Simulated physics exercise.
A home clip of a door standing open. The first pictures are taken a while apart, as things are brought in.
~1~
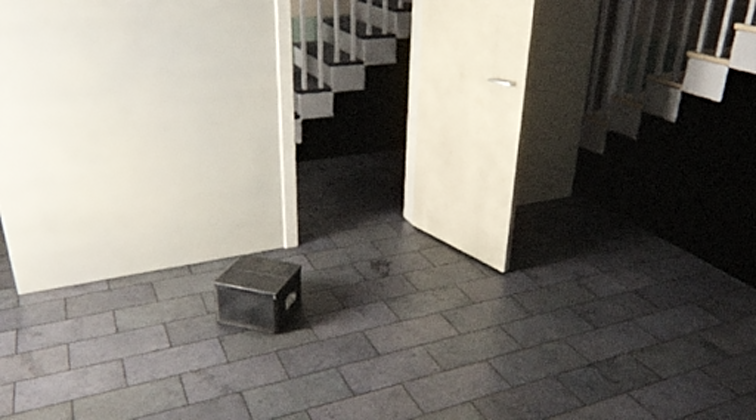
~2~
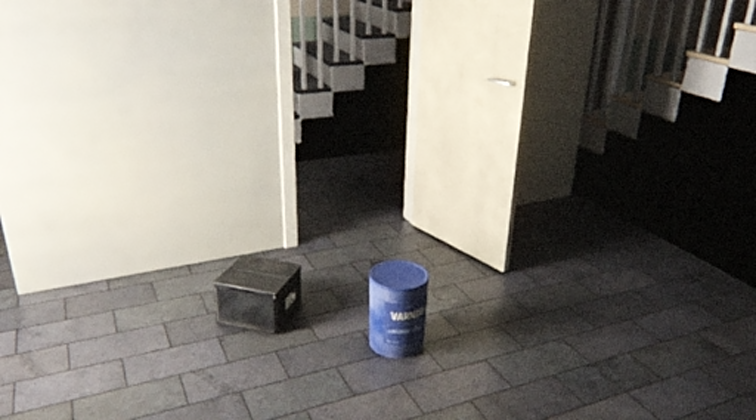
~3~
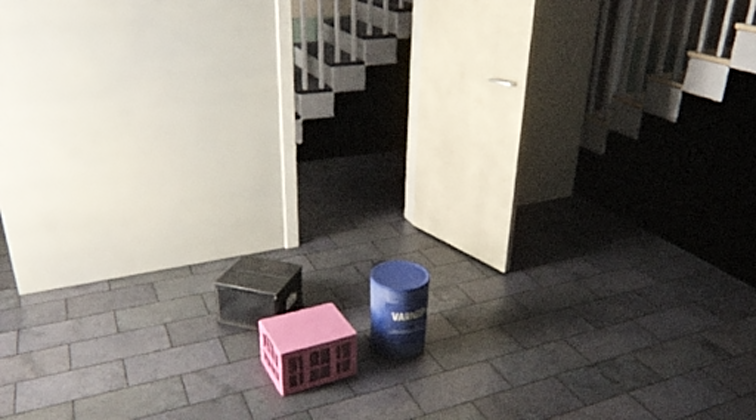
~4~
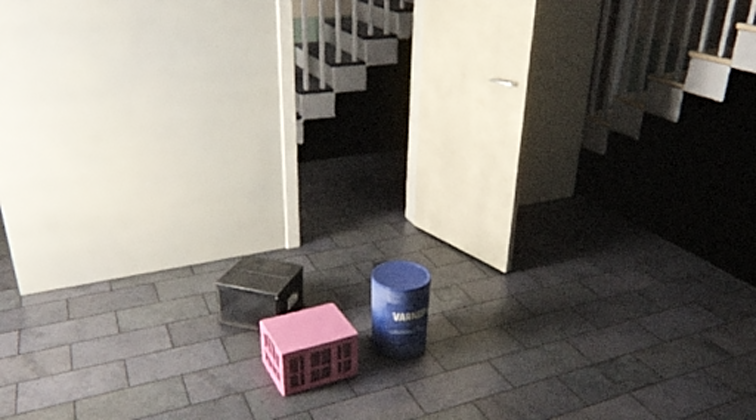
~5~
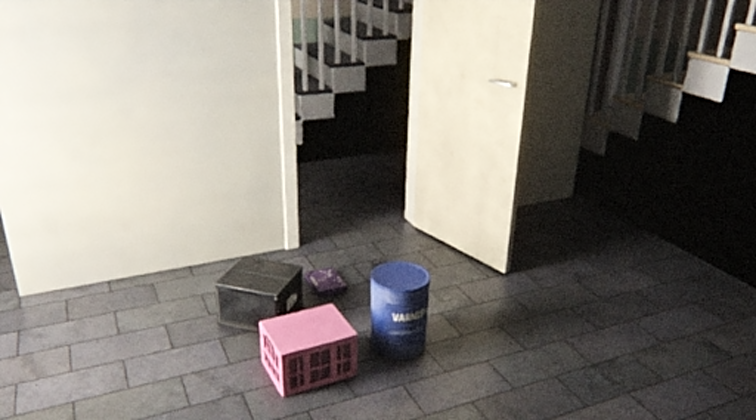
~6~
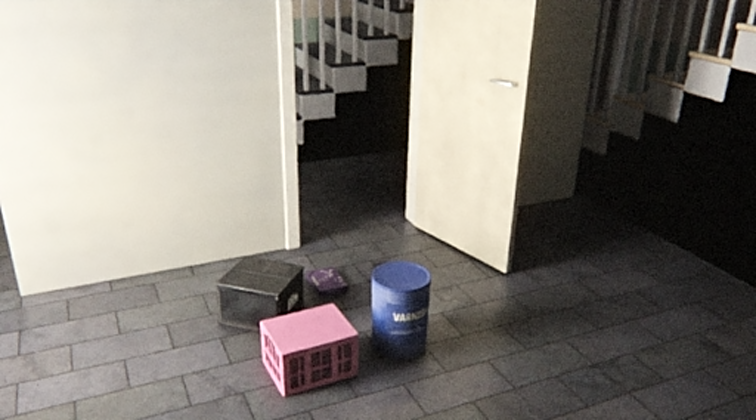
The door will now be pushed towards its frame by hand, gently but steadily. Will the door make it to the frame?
As it turns out, it closes.
Then, 0.60 s on from there, door 81° open.
Then, 1.00 s on from there, door 51° open.
Then, 1.50 s on from there, door 13° open.
In the end, door 0° open; all 4 unmoved. At the end, from the last picture's camera, purple packet near (327, 282).
